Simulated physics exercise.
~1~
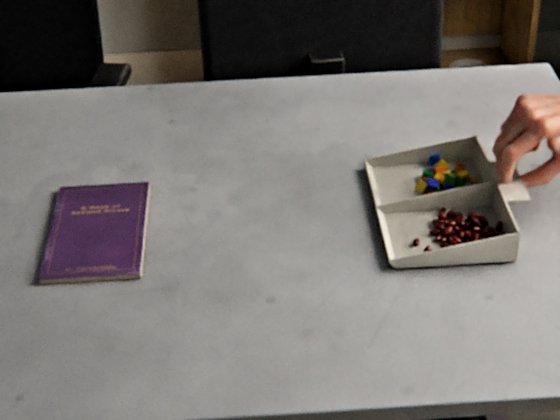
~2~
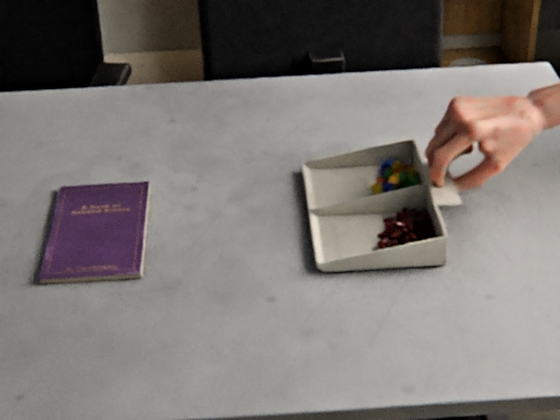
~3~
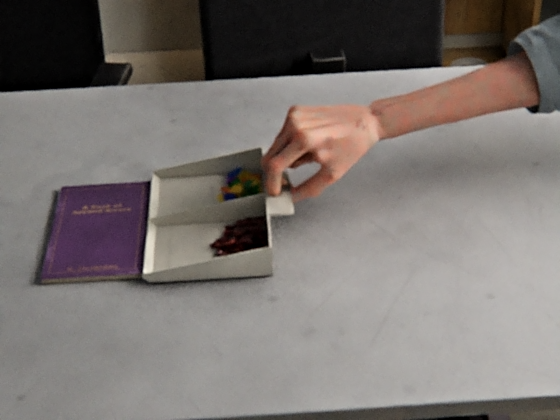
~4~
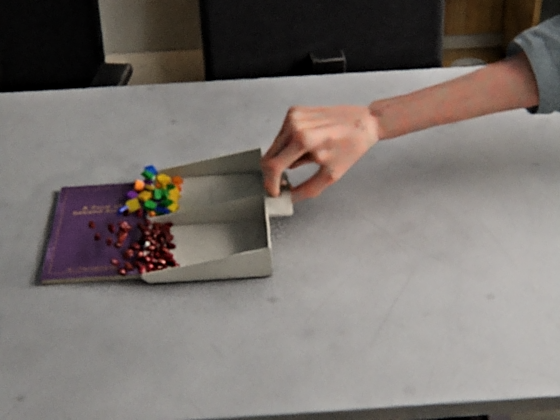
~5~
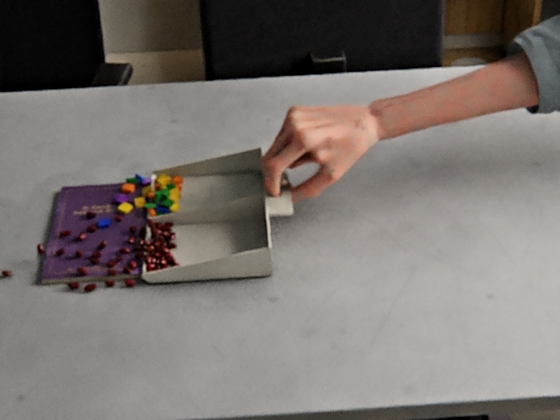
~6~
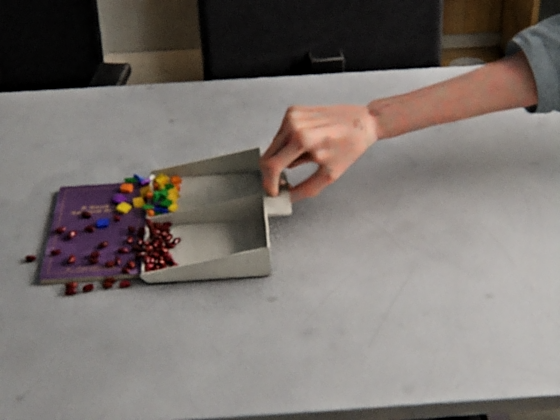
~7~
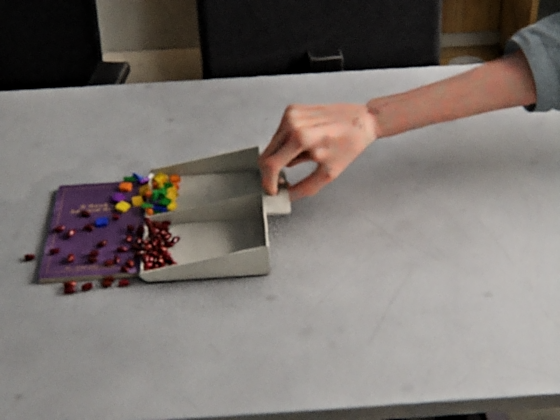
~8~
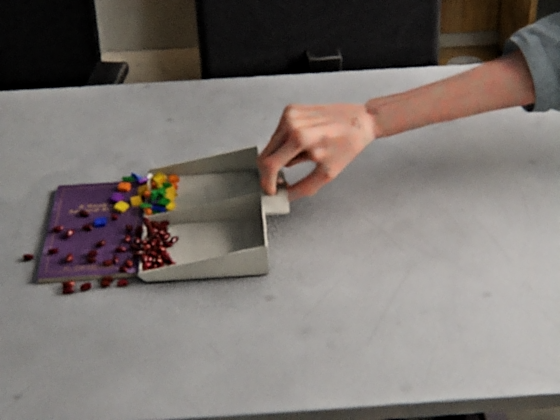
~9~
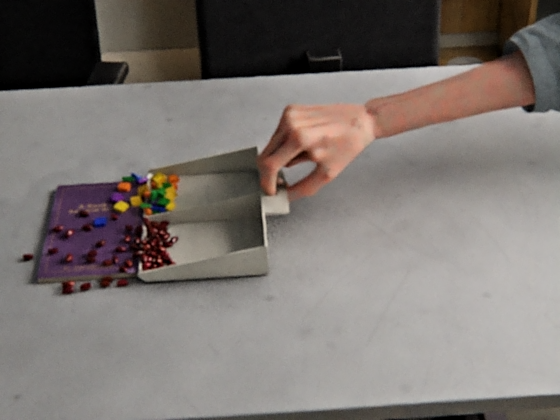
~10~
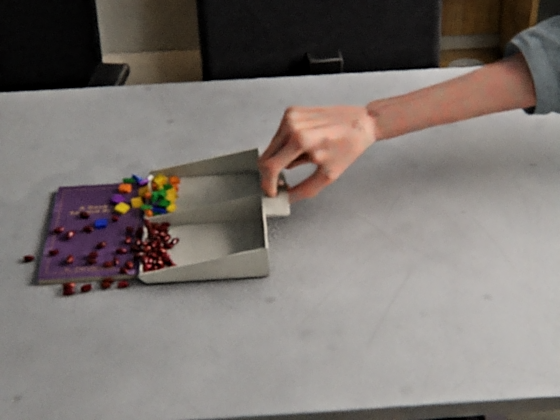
On a grey table with dark chairs behind it, a purple book lies at the left while a hand grips the tab of a pale, two-part tray at the right. The far section holds small multicoloured pieces, and the near one holds dark red beads. The hand slides the tray quickly left until its low front edge meets the book and it stops. Both lots surge forward over the edge, the red beads scattering across the cover and onto the table. The tray stays against the book, still held, with many pieces spilled and the rest bunched at its front.
